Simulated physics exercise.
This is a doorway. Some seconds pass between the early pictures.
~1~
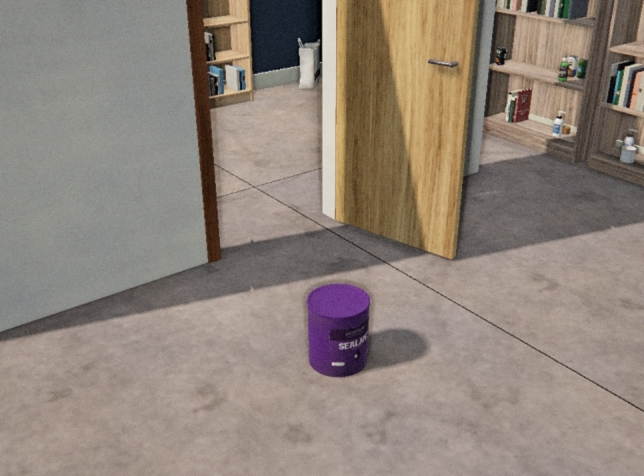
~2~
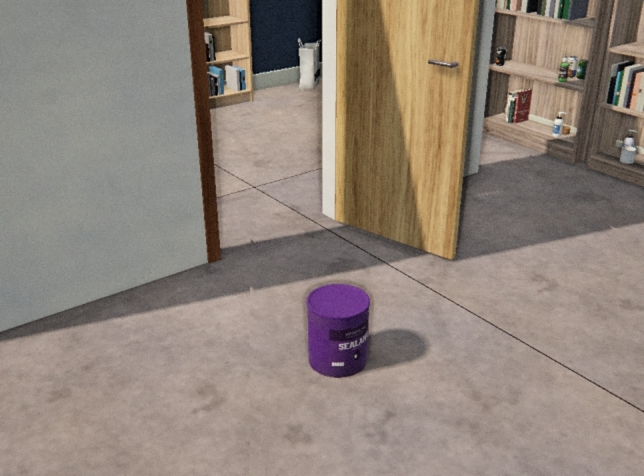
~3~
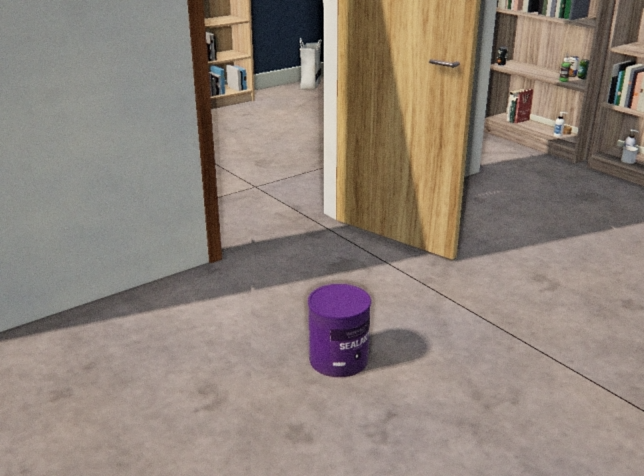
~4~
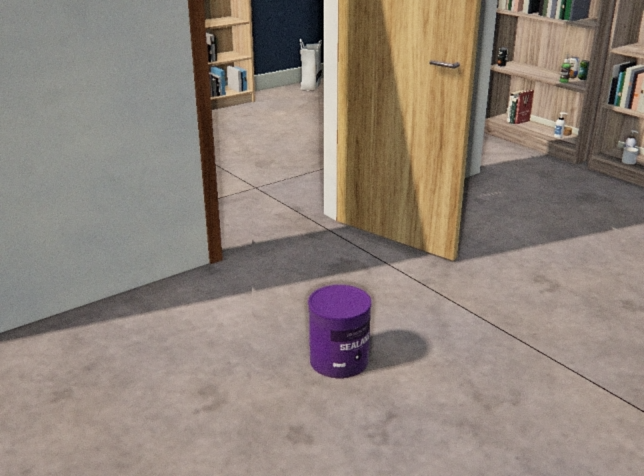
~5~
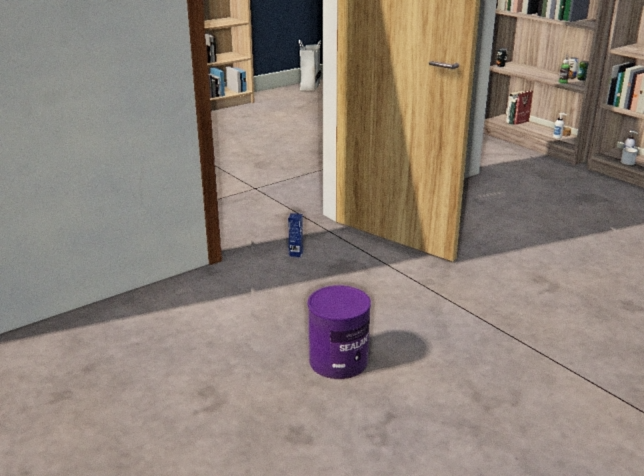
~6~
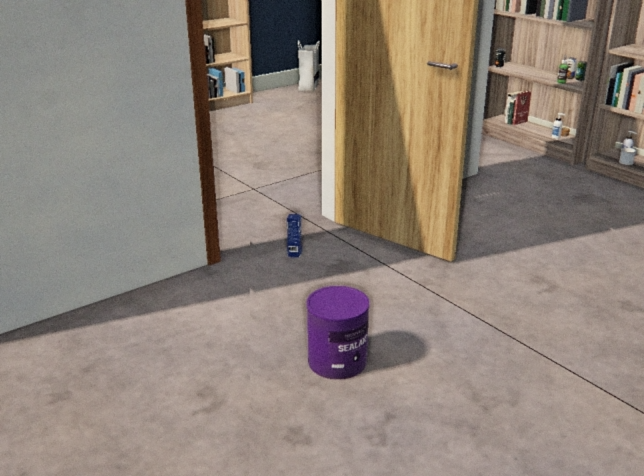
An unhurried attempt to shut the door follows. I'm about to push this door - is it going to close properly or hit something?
Well, the door makes it all the way in the end.
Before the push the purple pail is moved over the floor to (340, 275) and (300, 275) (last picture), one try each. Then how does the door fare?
Well, on the first go it is held back, and on the second it is held back.
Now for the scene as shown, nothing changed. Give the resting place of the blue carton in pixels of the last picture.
Near (239, 226).
Then, 1.00 s on from there, door at 62°.
Then, 1.70 s on from there, door at 15°; blue carton shifted about its own width near (279, 231).
Then, 2.20 s on from there, door at 0°; blue carton turned 22° from how it was put near (253, 220).
In the end, door at 0°; toppled on the floor, blue carton; purple pail unmoved. At the end, from the last picture's camera, blue carton near (239, 226).
